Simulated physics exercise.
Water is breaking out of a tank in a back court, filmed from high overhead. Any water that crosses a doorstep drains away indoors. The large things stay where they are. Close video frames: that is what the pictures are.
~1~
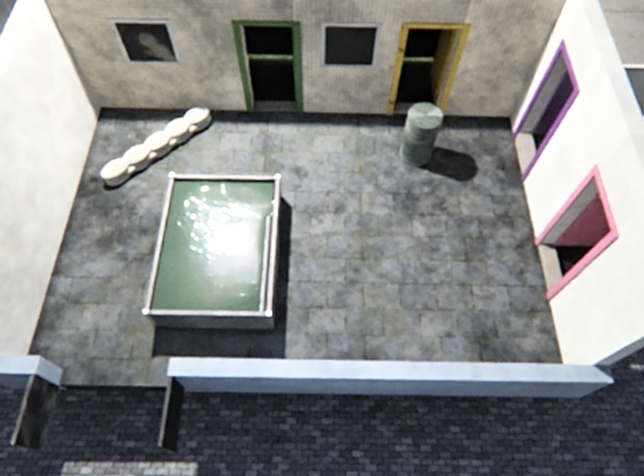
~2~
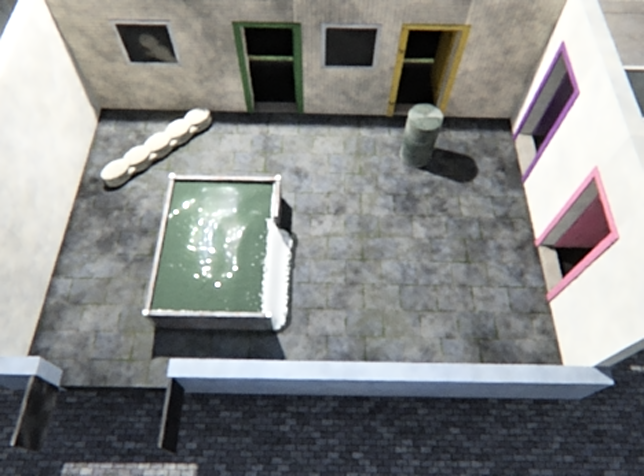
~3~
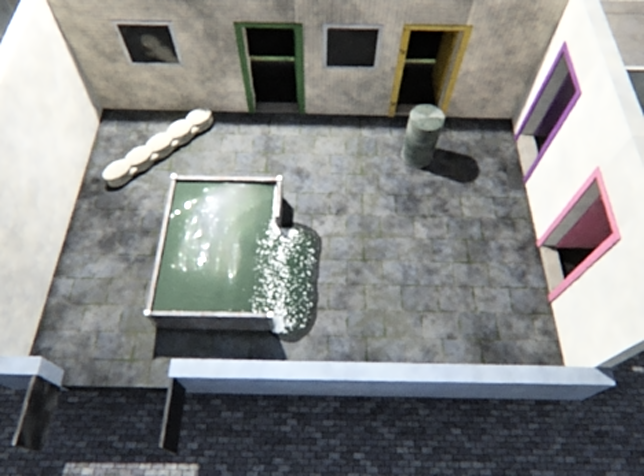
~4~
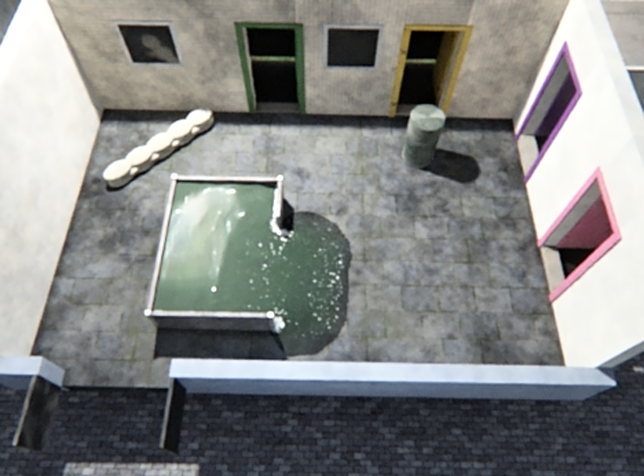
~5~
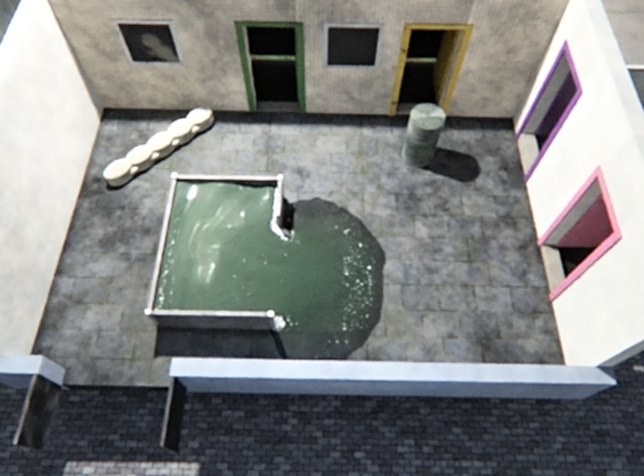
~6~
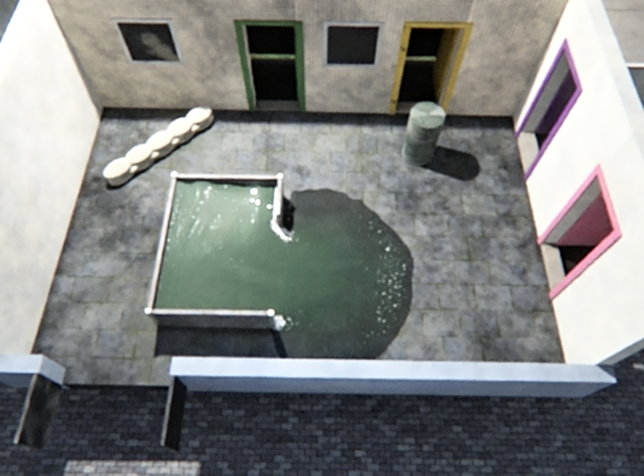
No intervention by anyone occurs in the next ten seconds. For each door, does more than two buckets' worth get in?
I expect the purple door to see two buckets at most; I expect the yellow door to see over two buckets; I expect the pink door to see over two buckets; I expect the green door to see two buckets at most.
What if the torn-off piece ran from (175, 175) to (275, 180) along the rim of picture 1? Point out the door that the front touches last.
It would be the pink door.
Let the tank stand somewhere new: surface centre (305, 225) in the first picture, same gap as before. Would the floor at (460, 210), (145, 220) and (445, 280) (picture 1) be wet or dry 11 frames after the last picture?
In that order: Reached by the flood, not reached, reached by the flood.
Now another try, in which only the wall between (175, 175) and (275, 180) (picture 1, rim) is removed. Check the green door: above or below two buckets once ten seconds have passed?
I'd say the green door exceeds the limit.
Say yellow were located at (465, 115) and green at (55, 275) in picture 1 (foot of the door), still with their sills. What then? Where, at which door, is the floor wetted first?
Go with the one in pink.
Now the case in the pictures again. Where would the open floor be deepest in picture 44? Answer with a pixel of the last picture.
Near (470, 115).
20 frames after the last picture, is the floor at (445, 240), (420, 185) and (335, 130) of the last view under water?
As listed, the points end up soaked, soaked and high and dry.
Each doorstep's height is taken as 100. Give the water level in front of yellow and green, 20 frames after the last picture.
Approx. 0 % then 0 %.
A moment on, water covers 30 % of the floor; the purple door not reached, the yellow door not reached, the pink door not reached, the green door not reached.
Next, water covers 40 % of the floor; the purple door not reached, the yellow door not reached, the pink door over two buckets in, the green door not reached.
Then, water covers 40 % of the floor; the purple door wet at the sill, nothing in, the yellow door not reached, the pink door far over two buckets in, the green door not reached.
Later, water covers 55 % of the floor; the purple door wet at the sill, nothing in, the yellow door under two buckets in, the pink door far over two buckets in, the green door not reached.
In the end, water covers 75 % of the floor; the purple door wet at the sill, nothing in, the yellow door over two buckets in, the pink door far over two buckets in, the green door wet at the sill, nothing in.
